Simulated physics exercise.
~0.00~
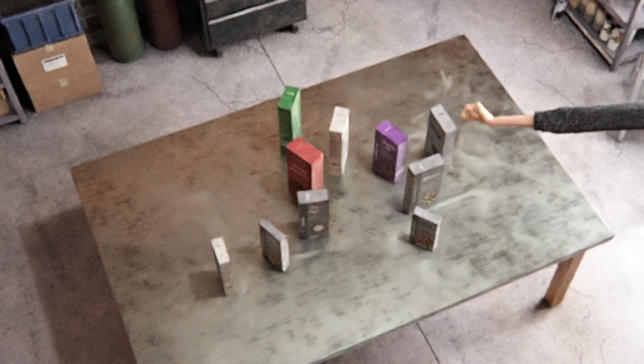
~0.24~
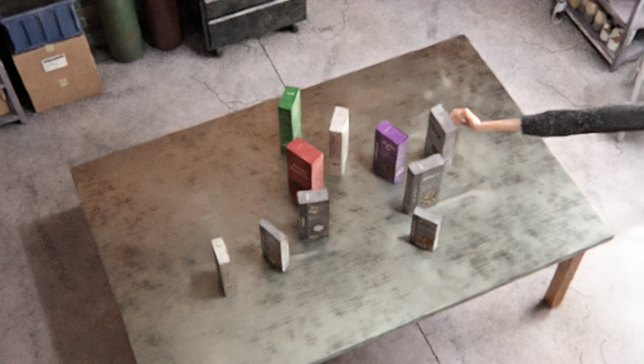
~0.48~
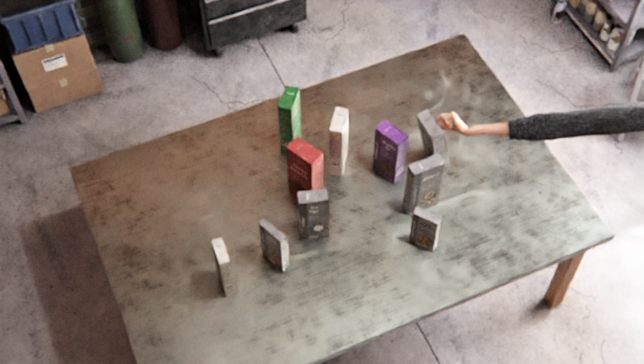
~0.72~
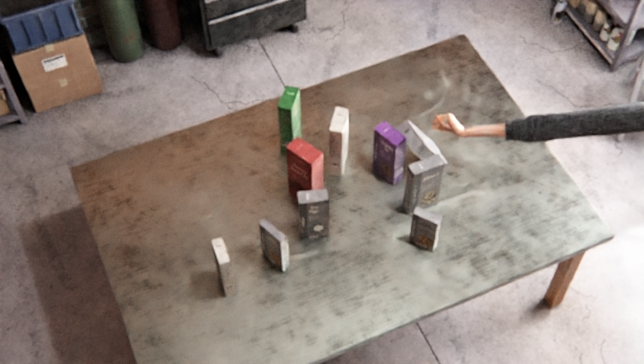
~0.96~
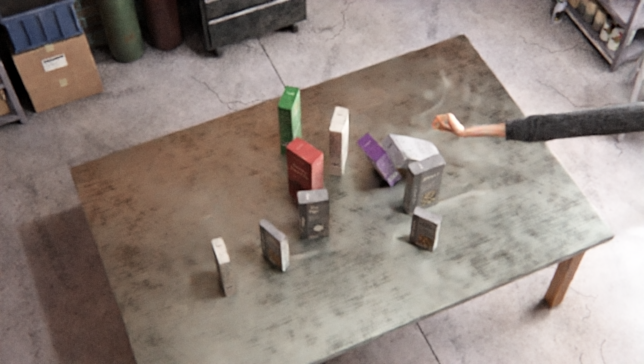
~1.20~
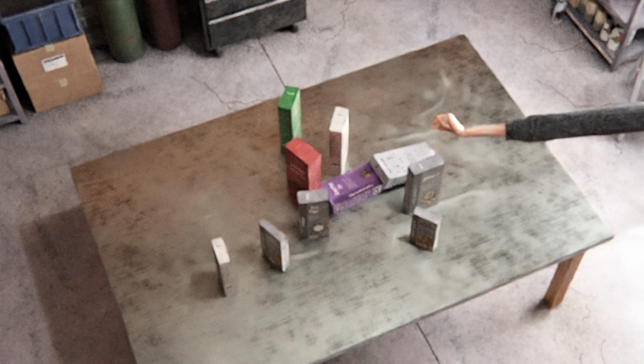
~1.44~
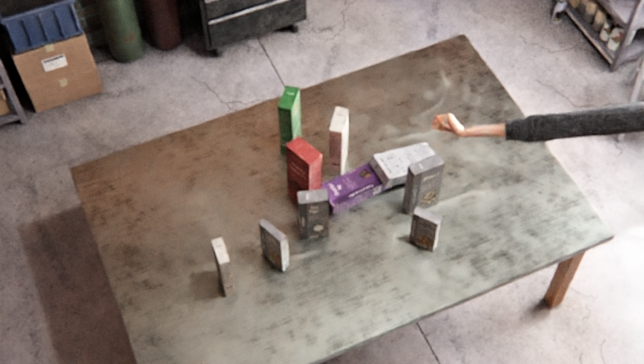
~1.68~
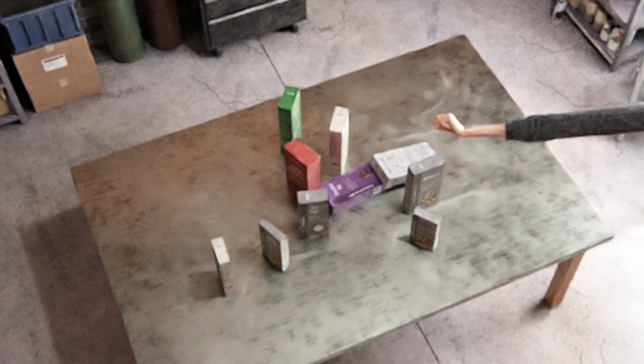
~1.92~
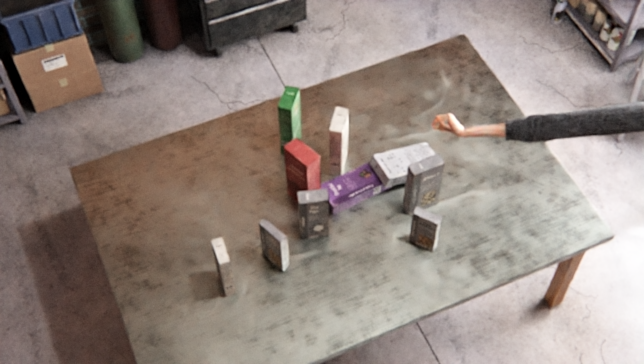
A hand reached in from the right and tipped a grey box on a table of scattered upright boxes, and it toppled left into the purple one, knocking it flat too, while the red, green and other boxes stayed standing.
